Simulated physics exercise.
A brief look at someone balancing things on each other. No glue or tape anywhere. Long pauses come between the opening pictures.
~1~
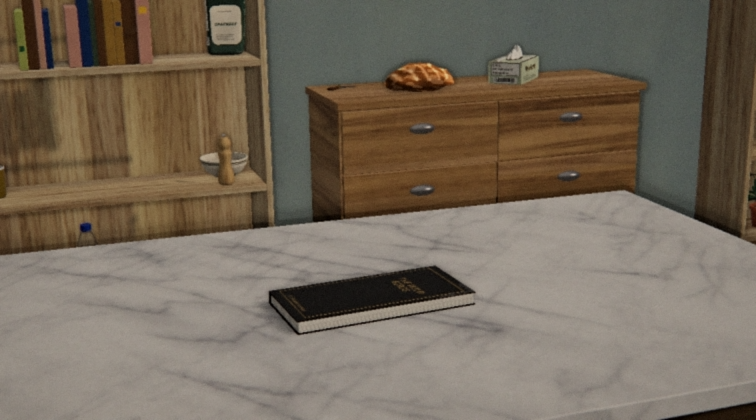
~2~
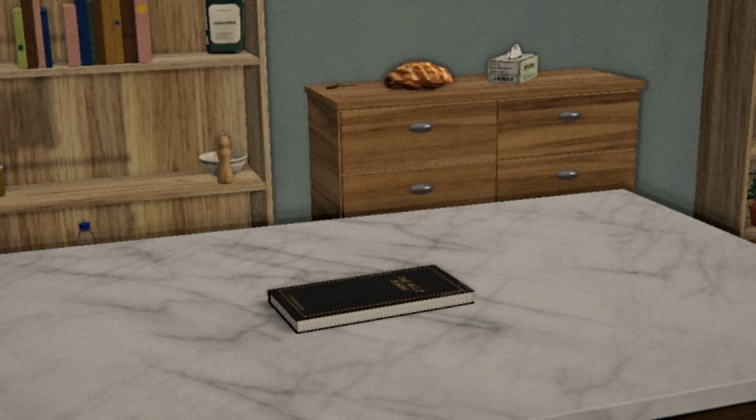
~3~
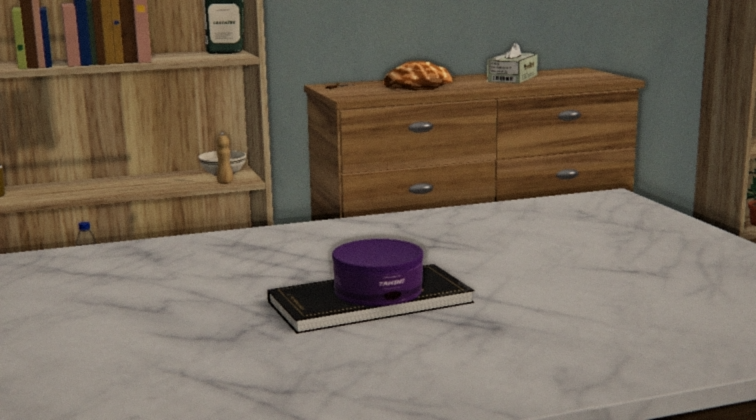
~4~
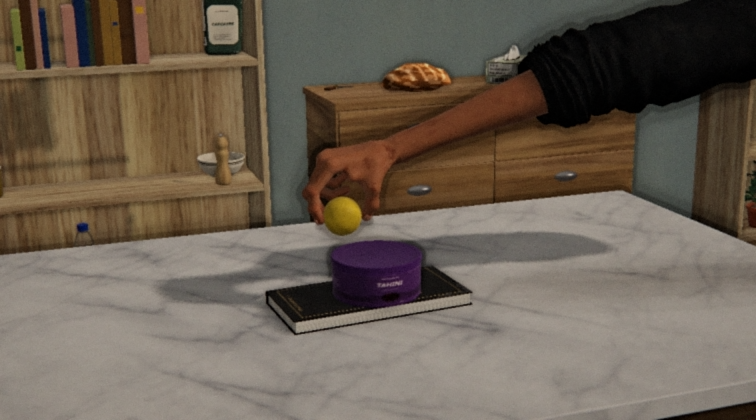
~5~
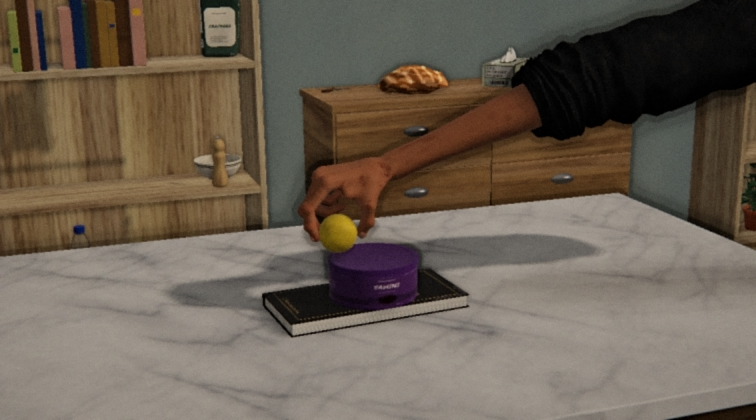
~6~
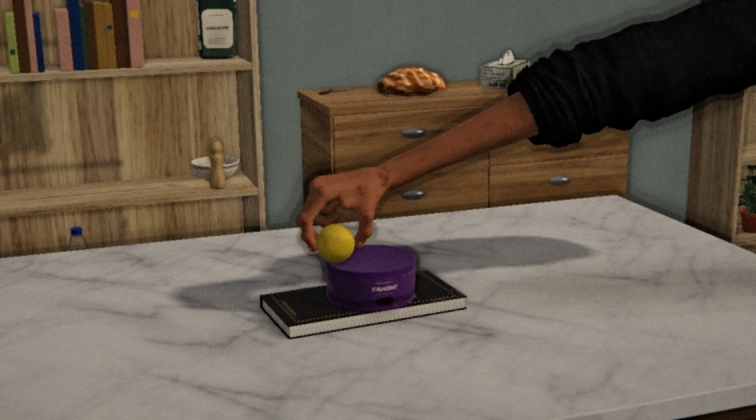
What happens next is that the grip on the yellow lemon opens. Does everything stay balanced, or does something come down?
It all stays balanced.
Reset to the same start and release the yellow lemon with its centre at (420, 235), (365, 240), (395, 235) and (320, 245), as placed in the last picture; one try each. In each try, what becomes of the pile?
The pile collapses the first time, remains standing the second time, remains standing the third time and collapses the fourth time.
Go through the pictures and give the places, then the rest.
In the first picture, the last thing is not in view yet; black book (372, 298).
In the second picture, the last thing is not in view yet; black book (371, 297).
In the third picture, the last thing is not in view yet; black book (370, 296).
The fourth picture shows coming down; yellow lemon (343, 216); black book (369, 298).
The fifth picture shows coming down; yellow lemon (338, 234); black book (365, 300).
The sixth picture shows set down, still held; yellow lemon (336, 243); black book (363, 302).
Then, 0.70 s after the last picture, nothing has stirred.
Then, 1.80 s after the last picture, yellow lemon resting near (336, 244).
Then, 2.60 s after the last picture, things are still on the move.
At rest, all 3 in place. Seen from the same camera at the end, yellow lemon near (336, 244). The pile stays up.
